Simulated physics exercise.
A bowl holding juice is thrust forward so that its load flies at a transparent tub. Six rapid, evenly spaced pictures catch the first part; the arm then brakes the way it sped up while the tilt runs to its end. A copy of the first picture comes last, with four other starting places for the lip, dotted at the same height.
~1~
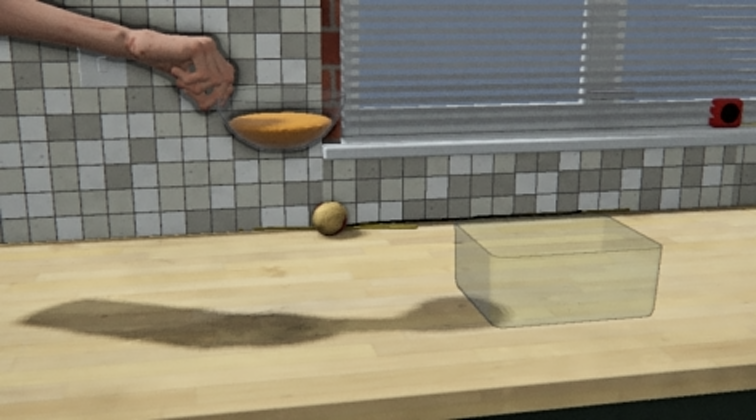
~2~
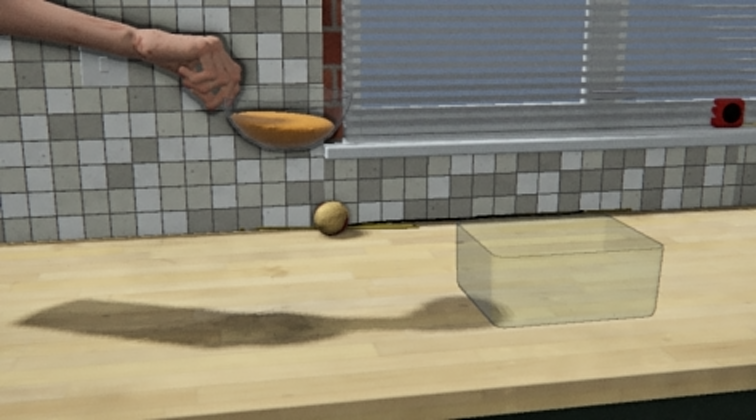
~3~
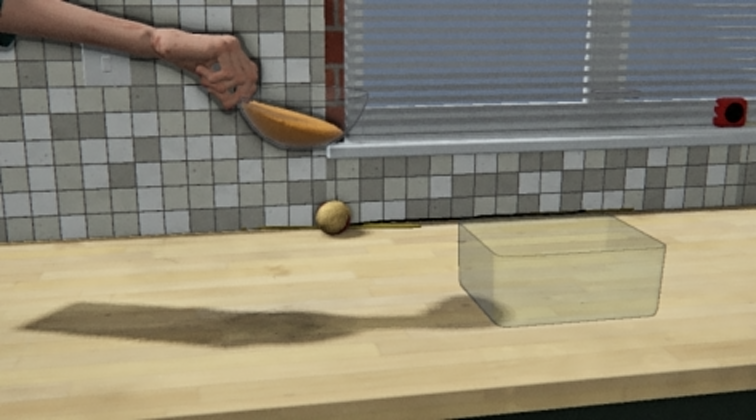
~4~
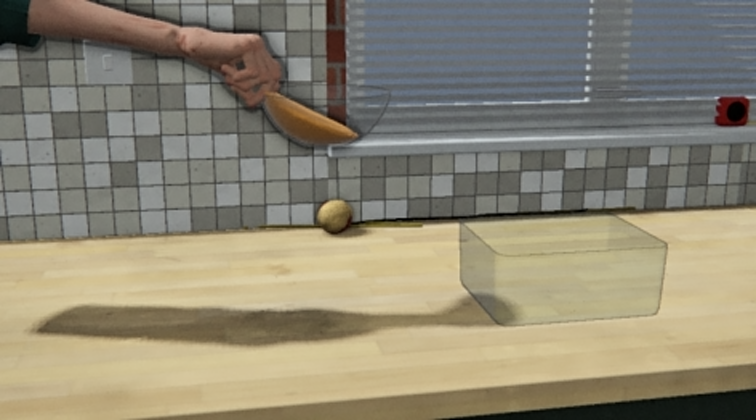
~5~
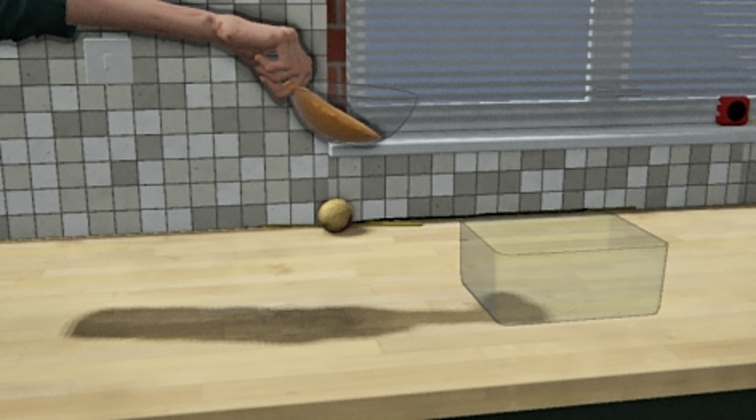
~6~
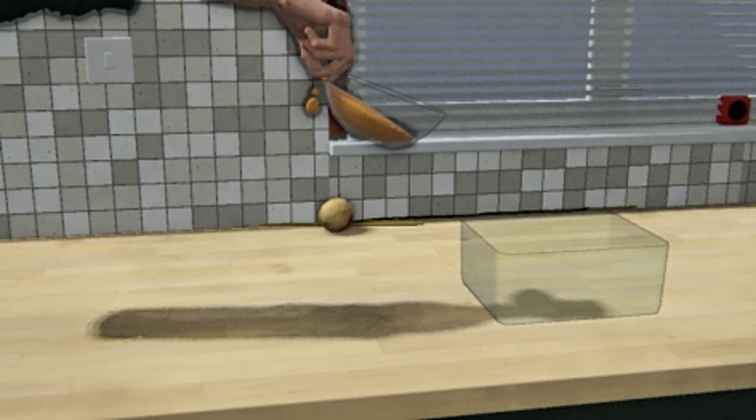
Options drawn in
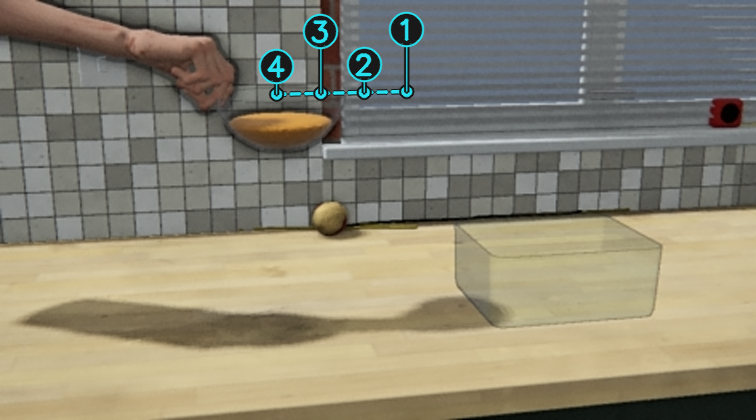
On a wooden kitchen counter with a clear tub and a small round object near the tiled wall, a hand above moves a transparent bowl of orange juice rightward, and the bowl tilts as the juice slants inside it.
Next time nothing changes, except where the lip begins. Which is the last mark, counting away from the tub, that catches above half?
Take 4.
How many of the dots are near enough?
All four.
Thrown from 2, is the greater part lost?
No, not at all.
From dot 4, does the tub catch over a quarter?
Yes.
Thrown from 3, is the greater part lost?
No, not at all.
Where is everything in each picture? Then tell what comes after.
Upright, lip at (343, 92); tub from (489, 327) to (652, 314); nothing has left yet.
Upright, lip at (350, 92); nothing has left yet.
Upright, lip at (366, 91); nothing has left yet.
Upright, lip at (388, 90); nothing has left yet.
Tipped about 5°, lip at (415, 94); juice is over the rim, down to (285, 92).
Tipped about 21°, lip at (443, 110); juice is over the rim, down to (311, 111).
On the marked copy, 1 at (406, 91); 2 at (364, 92); 3 at (320, 93); 4 at (276, 94).
For dot 1, about 76 % lands in the tub, 4 % falls short and 21 % goes beside or beyond.
For dot 2, about 88 % lands in the tub, 8 % falls short and 4 % goes beside or beyond.
For dot 3, about 73 % lands in the tub, 8 % falls short and 19 % goes beside or beyond.
For dot 4, about 66 % lands in the tub, 21 % falls short and 13 % goes beside or beyond.
